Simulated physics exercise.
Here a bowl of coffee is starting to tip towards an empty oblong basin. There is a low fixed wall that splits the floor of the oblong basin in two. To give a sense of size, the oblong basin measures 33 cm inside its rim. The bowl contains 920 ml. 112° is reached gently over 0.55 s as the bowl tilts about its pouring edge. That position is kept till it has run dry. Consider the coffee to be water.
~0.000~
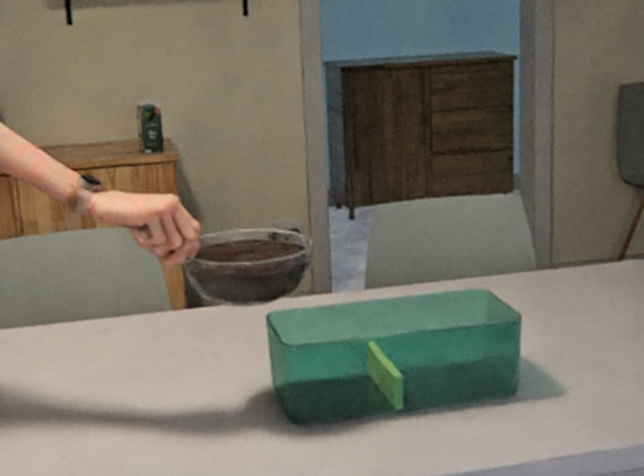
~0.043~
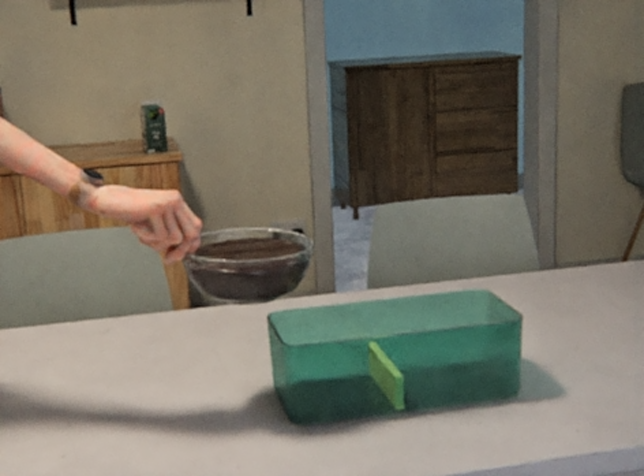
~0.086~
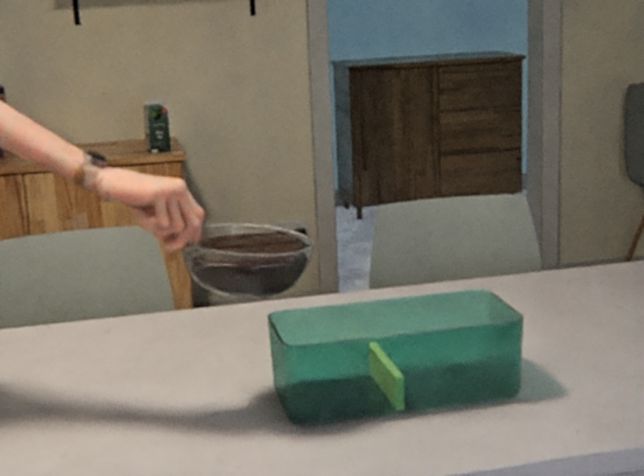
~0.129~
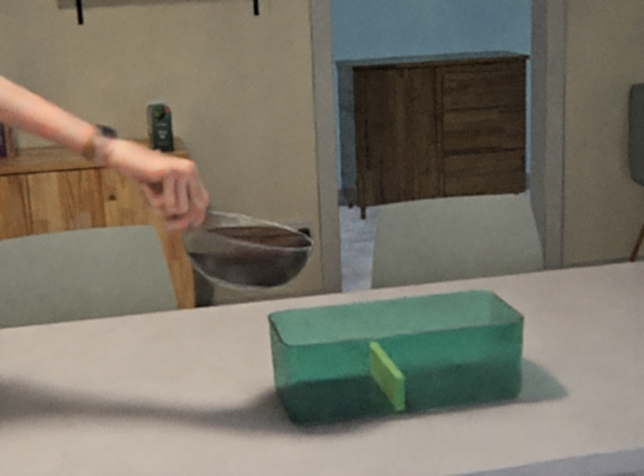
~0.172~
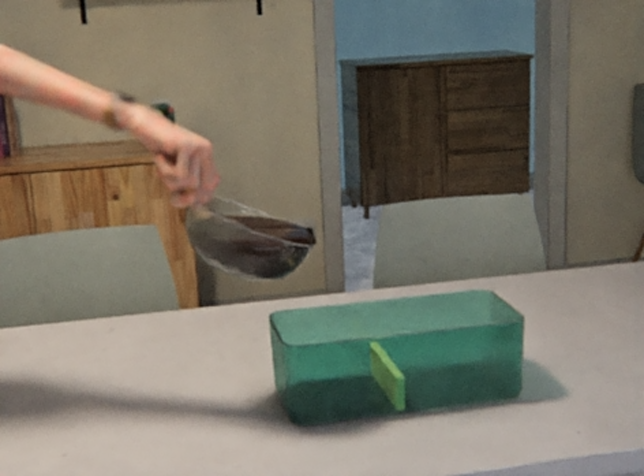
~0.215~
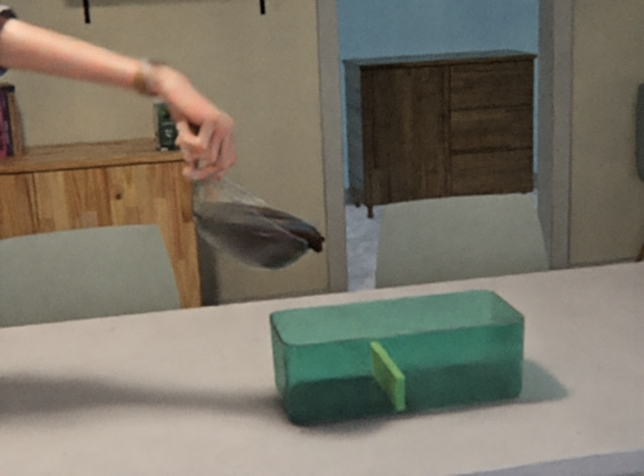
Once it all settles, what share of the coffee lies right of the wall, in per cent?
59 %.
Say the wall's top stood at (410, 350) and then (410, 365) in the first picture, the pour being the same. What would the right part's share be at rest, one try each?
Roughly 25 per cent, then 40 per cent.
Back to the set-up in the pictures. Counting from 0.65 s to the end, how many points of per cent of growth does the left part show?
It comes to near 18 per cent.
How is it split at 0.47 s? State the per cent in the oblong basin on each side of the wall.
Left roughly 6 per cent, right roughly 10.
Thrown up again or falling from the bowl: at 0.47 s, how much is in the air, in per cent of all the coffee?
70 per cent.
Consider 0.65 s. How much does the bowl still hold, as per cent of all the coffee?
About 0 % is still there.
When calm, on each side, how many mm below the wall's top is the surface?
Left about 34 mm, while the right is about 24 mm.
After 0.47 s the tilt is 106° and 15 per cent is still to pour, 6 is left of the wall and 10 right of it.
After 0.65 s the tilt is 112° and 0 per cent is still to pour, 13 is left of the wall and 81 right of it.
After 0.84 s the tilt is 112° and 0 per cent is still to pour, 15 is left of the wall and 49 right of it.
After 1.05 s the tilt is 112° and 0 per cent is still to pour, 29 is left of the wall and 59 right of it.
In the end 31 per cent lies left of the wall, 59 right of it and 11 outside.
